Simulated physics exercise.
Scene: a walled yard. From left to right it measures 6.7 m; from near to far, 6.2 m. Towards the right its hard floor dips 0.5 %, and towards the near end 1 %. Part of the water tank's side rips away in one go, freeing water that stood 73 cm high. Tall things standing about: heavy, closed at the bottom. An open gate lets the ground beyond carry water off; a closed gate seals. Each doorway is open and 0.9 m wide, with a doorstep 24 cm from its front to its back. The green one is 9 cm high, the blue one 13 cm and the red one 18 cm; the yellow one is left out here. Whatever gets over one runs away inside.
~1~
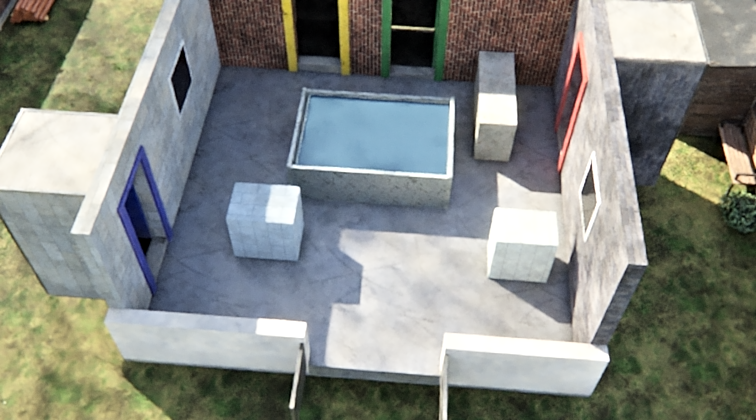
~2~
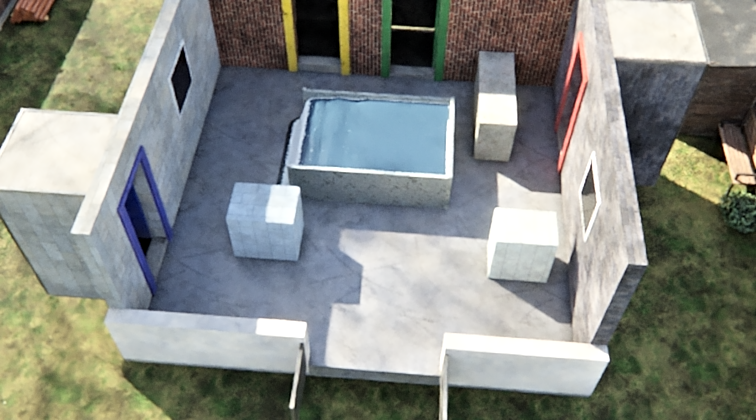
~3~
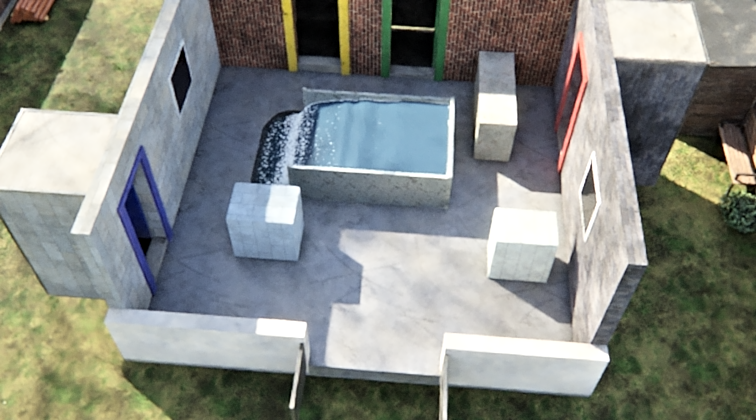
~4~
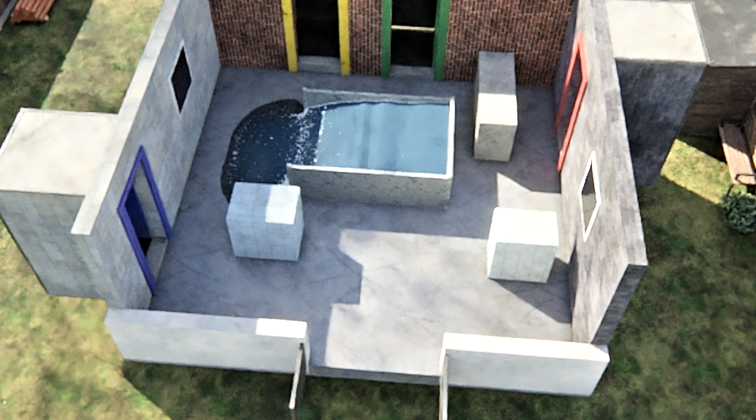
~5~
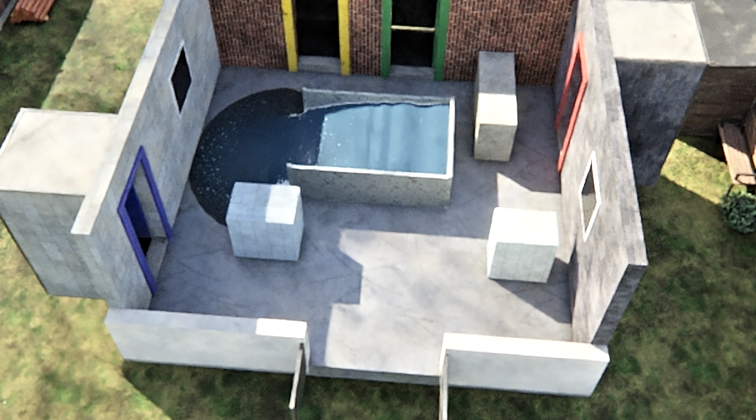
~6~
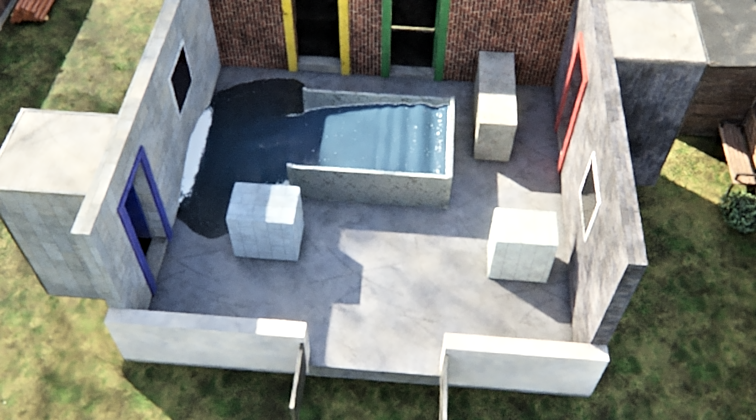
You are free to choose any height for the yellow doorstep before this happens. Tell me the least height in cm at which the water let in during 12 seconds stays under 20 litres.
It should be about 9.5 cm.
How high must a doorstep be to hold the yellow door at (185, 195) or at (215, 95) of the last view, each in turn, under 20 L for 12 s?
In turn: Roughly 33 cm, roughly 29 cm.
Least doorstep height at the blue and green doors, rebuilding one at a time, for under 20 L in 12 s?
You'd want some 14.5 cm at blue and some 11.0 cm at green.
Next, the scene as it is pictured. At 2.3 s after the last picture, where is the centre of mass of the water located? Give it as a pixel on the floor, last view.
My guess is close to (277, 170).
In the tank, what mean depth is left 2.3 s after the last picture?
It averages close to 21 centimetres.
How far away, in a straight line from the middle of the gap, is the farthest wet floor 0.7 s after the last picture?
The front is some 3.8 m out.
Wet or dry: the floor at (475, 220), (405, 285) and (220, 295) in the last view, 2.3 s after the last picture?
Listed order - unwetted, unwetted, soaked through.
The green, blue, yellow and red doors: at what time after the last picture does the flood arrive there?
Front arrival: Green 2.2 seconds, blue 0.4 seconds, yellow 1.0 seconds, red 4.5 seconds.
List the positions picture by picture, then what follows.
The first picture shows the water tank at (374, 135) is whole and still, 73 cm deep; the yellow door at (317, 32) is dry.
In the second picture, the front is at a hidden place, 0.3 m from the gap at (301, 146); 0.4 m2 of floor is wet, 73 cm left at the back.
In the third picture, water pours out at (301, 149) and has run 0.8 m, to a hidden place; about 13 cm deep outside, 73 cm at the back.
In the fourth picture, the gap is at (301, 150), the front 1.3 m out at (225, 179); the back of the water tank holds 73 cm.
In the fifth picture, the front is at (194, 172), 1.9 m from the gap at (301, 150); 4.9 m2 of floor is wet, 73 cm left at the back.
In the sixth picture, water pours out at (301, 151) and has run 2.0 m, to (178, 211); about 8 cm deep outside, 68 cm at the back; the yellow door at (317, 32), 2.3 m from the gap, is still 0.6 m from the nearest water.
Then, 0.7 s after the last picture water covers 25 % of the floor, deepest (48 cm) near (205, 155); it has not reached the yellow door.
Then, 2.3 s after the last picture water covers 45 % of the floor, deepest (40 cm) near (220, 74); 13 cm at the yellow door, 0 litres in over its 19 cm doorstep.
Then, 11.3 s after the last picture water covers 100 % of the floor, deepest (14 cm) near (575, 372); 5 cm at the yellow door, 0 litres in over its 19 cm doorstep.
At the yellow door as built, the water peaked near 15 cm, 2.9 s after the last picture.
Run again over the same 12 s with other heights there, 32 litres in over 8 cm, 13 litres over 10.5 cm. The limit of 20 litres is kept from about 9.5 cm up.
